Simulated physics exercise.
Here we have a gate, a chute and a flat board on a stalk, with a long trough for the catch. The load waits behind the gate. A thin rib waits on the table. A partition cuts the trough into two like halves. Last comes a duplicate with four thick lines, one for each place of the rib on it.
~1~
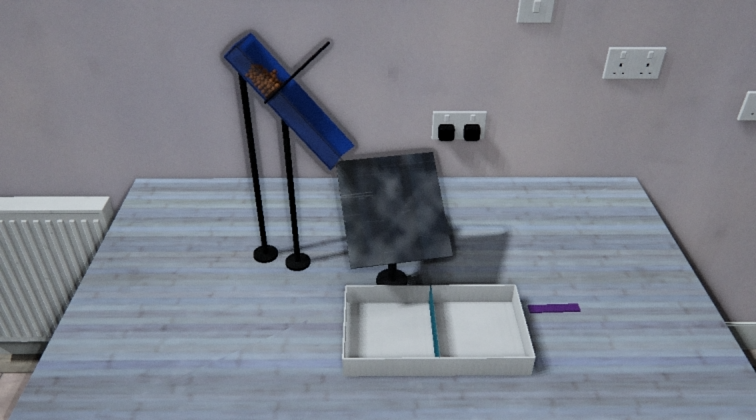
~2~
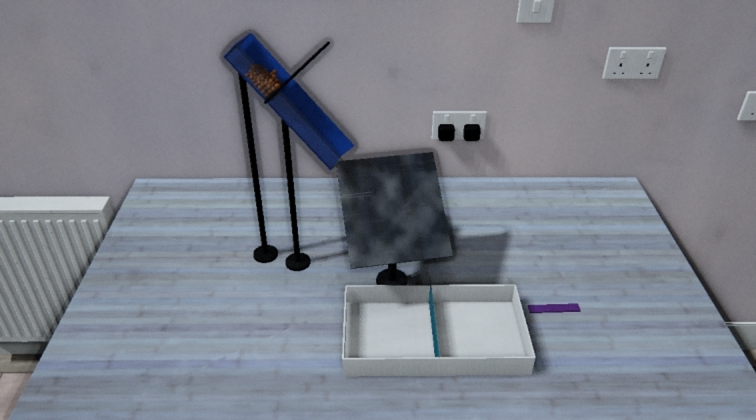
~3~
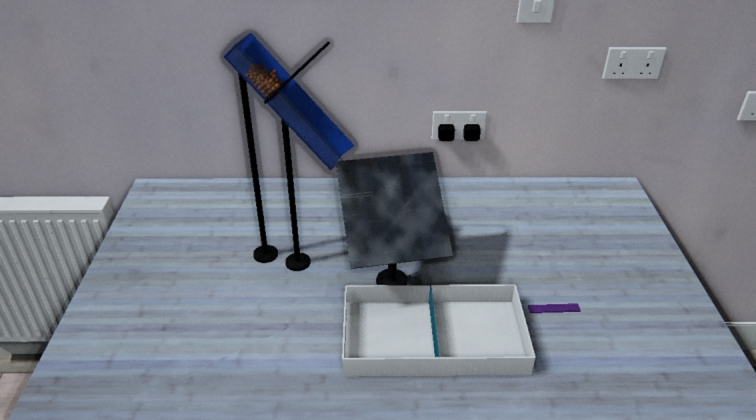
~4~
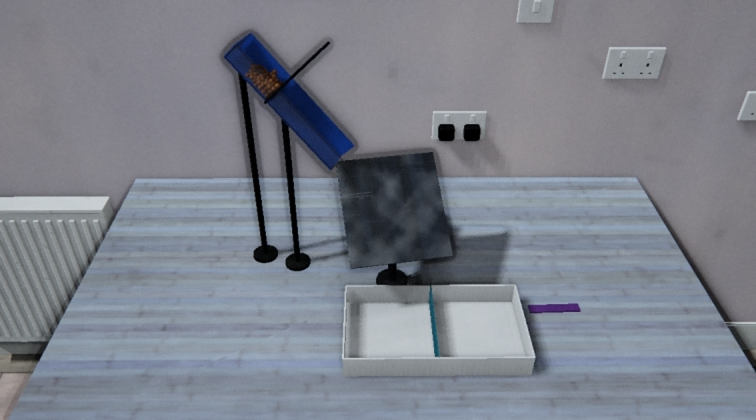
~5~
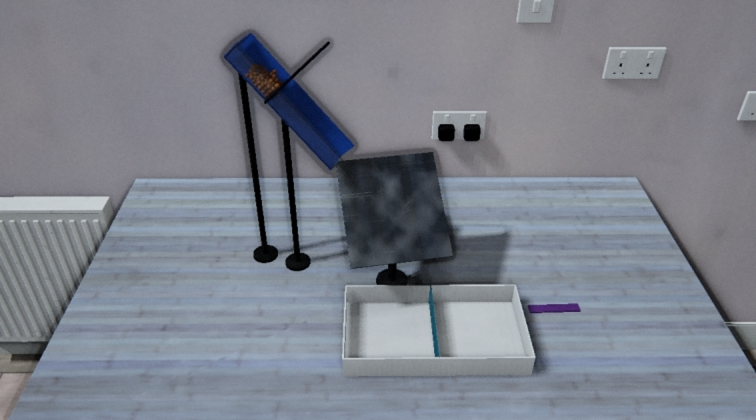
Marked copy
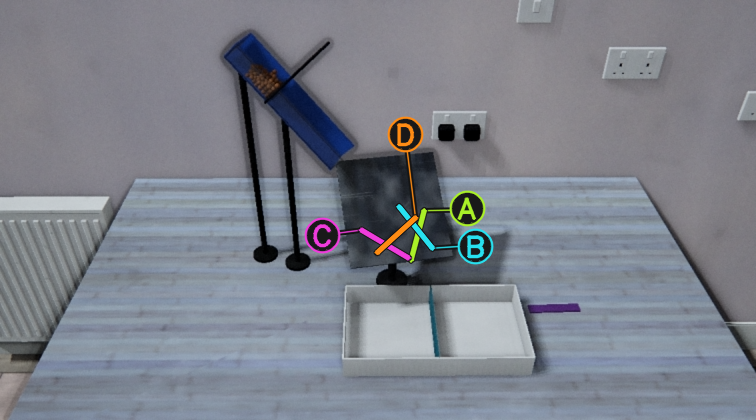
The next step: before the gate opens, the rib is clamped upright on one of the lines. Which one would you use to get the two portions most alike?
B.
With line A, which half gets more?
Left.
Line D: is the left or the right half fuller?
Left.
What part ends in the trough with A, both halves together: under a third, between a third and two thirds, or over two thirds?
Line A gives over two thirds.
On the marked copy, line A from (424, 210) to (411, 260); line B from (399, 206) to (432, 248); line C from (361, 230) to (408, 257); line D from (415, 217) to (377, 252).
If A is chosen, of what is caught, all in the left half, none in the right.
If B is chosen, of what is caught, about half in the left half, about half in the right.
If C is chosen, of what is caught, a small part in the left half, nearly all in the right.
If D is chosen, of what is caught, nearly all in the left half, a small part in the right.
